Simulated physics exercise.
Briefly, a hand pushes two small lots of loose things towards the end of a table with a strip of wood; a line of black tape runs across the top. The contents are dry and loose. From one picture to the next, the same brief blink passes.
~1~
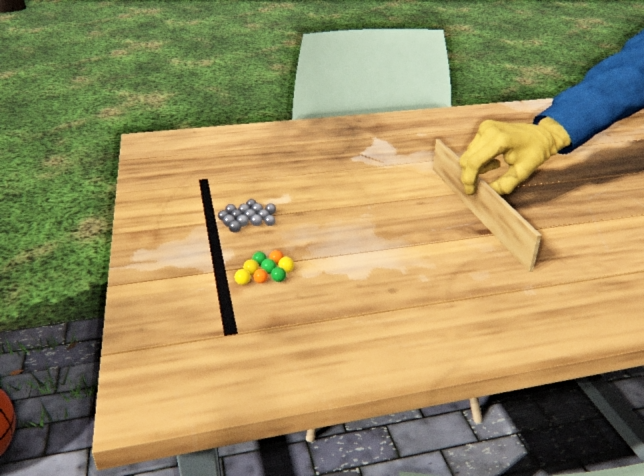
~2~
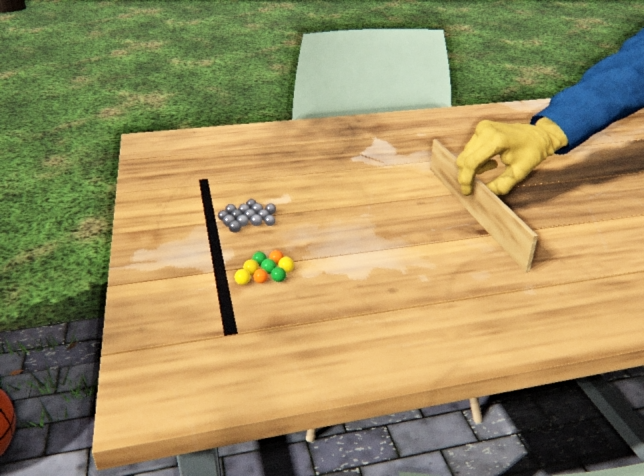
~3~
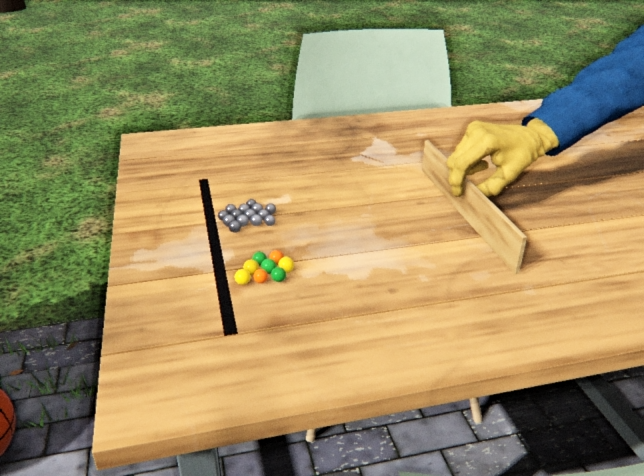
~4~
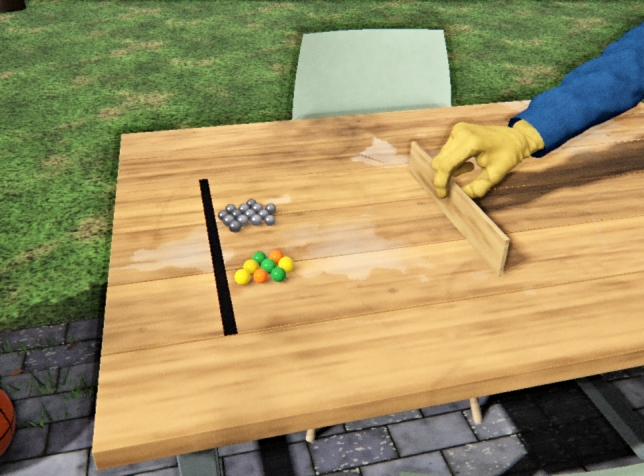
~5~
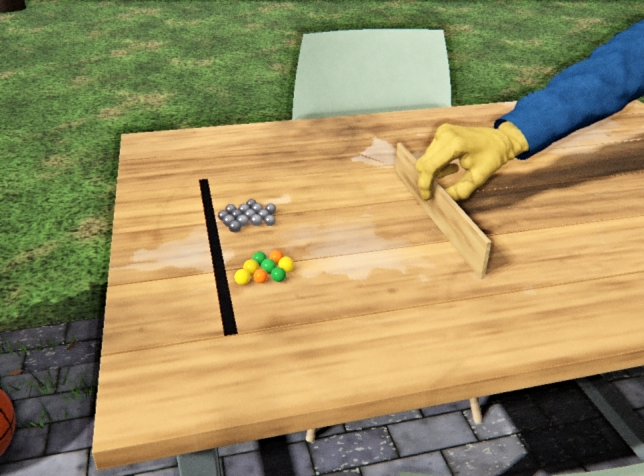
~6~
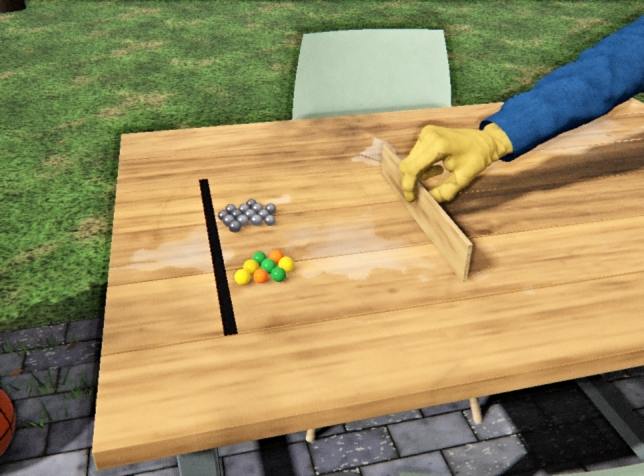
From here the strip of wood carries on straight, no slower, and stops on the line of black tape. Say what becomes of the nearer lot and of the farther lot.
In the end the nearer lot ends up partly off, the farther lot ends up partly off.
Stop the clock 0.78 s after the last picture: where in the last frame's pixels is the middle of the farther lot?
In the last picture's pixels, the middle is roughly at (177, 220).
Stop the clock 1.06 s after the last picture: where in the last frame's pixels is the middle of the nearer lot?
I'd put the middle of it near (106, 285).
Then, 0.38 s after the last picture, strip of wood still moving, near (312, 199); nearer lot all on the table, its front near (243, 277); farther lot all on the table, its front near (223, 216).
Then, 0.78 s after the last picture, strip of wood stopped at the black tape; nearer lot all on the table, its front near (170, 266); farther lot all on the table, its front near (163, 226).
Then, 1.06 s after the last picture, strip of wood stopped at the black tape; nearer lot all on the table, its front near (98, 275); farther lot all on the table, its front near (101, 244).
At rest, strip of wood stopped at the black tape; nearer lot all over the edge; farther lot all over the edge.
